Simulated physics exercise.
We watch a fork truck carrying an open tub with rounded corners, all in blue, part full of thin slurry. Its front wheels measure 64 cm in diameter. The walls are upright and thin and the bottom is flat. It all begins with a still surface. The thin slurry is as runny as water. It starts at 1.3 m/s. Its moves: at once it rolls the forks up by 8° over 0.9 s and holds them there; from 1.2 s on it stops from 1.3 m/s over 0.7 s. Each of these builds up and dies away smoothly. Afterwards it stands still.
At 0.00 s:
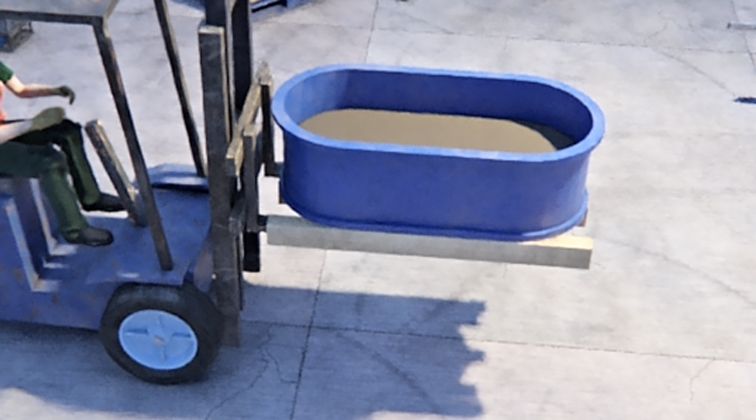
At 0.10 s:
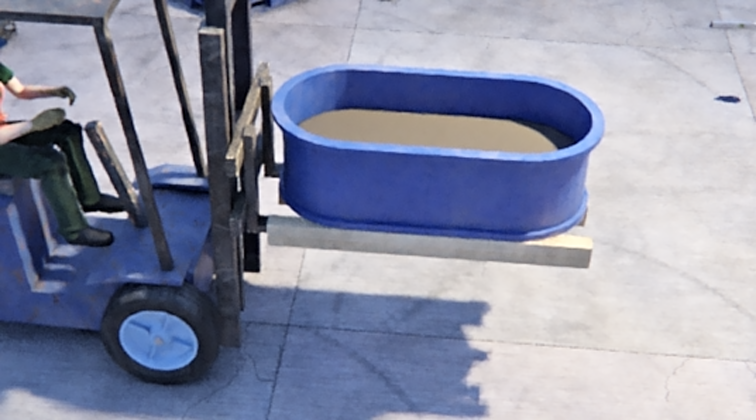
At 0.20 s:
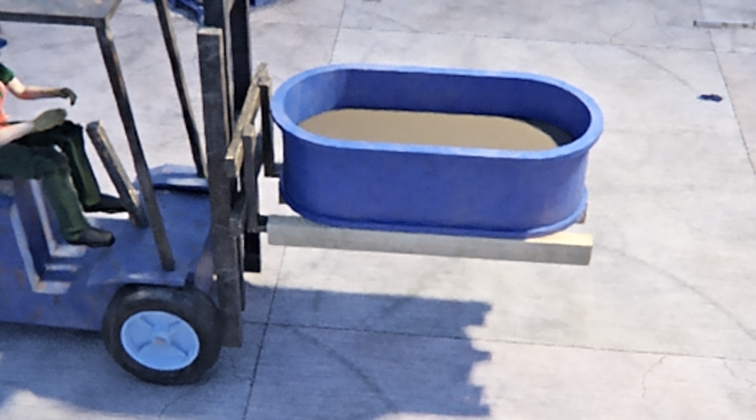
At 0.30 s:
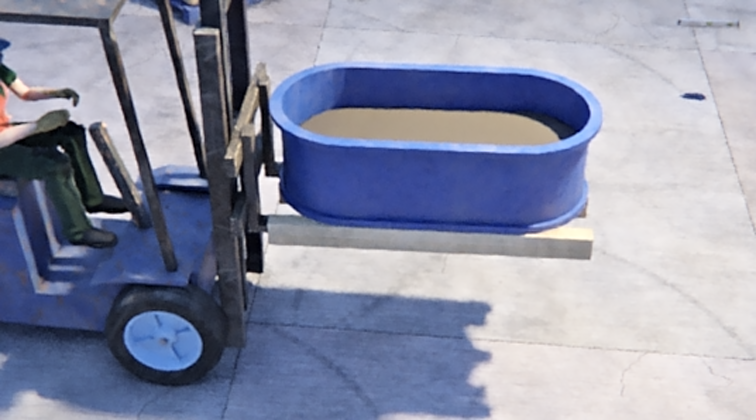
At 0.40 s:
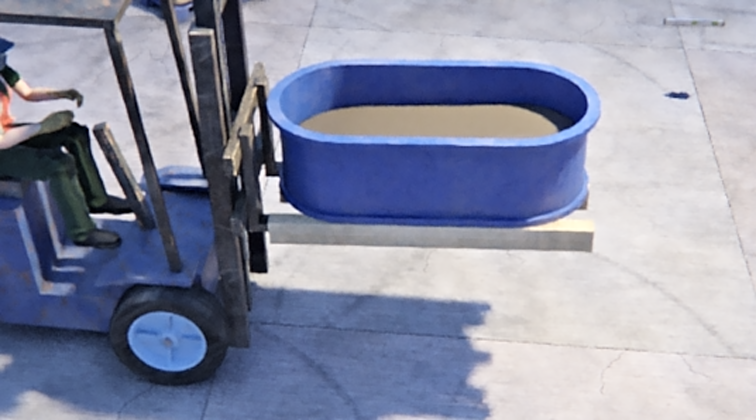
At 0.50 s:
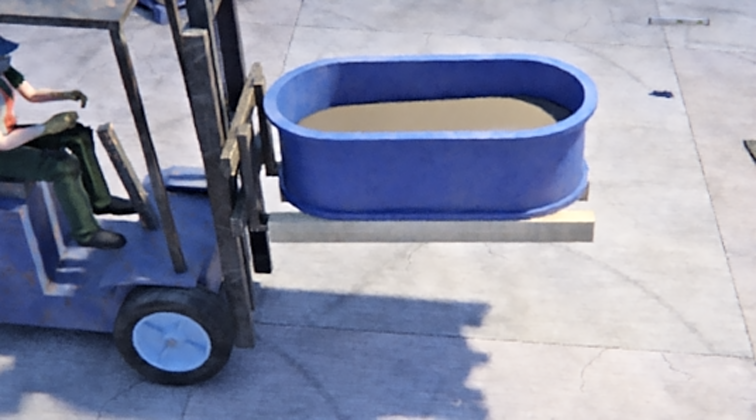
The video shows a blue forklift with a seated driver carrying an open blue tub of brownish liquid across concrete; the forks then tilt back slightly, raising the tub's right end while the liquid shifts a little inside.
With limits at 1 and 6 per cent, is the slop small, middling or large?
The loss is large.
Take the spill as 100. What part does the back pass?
Some 90 per cent of it.
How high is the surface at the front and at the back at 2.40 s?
About 28 cm in front and 18 cm behind.
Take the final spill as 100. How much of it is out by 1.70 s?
About 0 per cent.
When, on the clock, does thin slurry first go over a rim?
Around 2.6 s.
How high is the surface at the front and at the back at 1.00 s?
Front 12 cm, back 38 cm.
By 1.00 s front 13 cm, middle 22 cm, back 38 cm above the floor; no loss so far.
By 1.70 s front 13 cm, middle 26 cm, back 26 cm above the floor; no loss so far.
By 2.40 s front 28 cm, middle 23 cm, back 18 cm above the floor; no loss so far.
By 4.89 s the loss stands at 8 per cent, over the back, 18 of 232 litres.
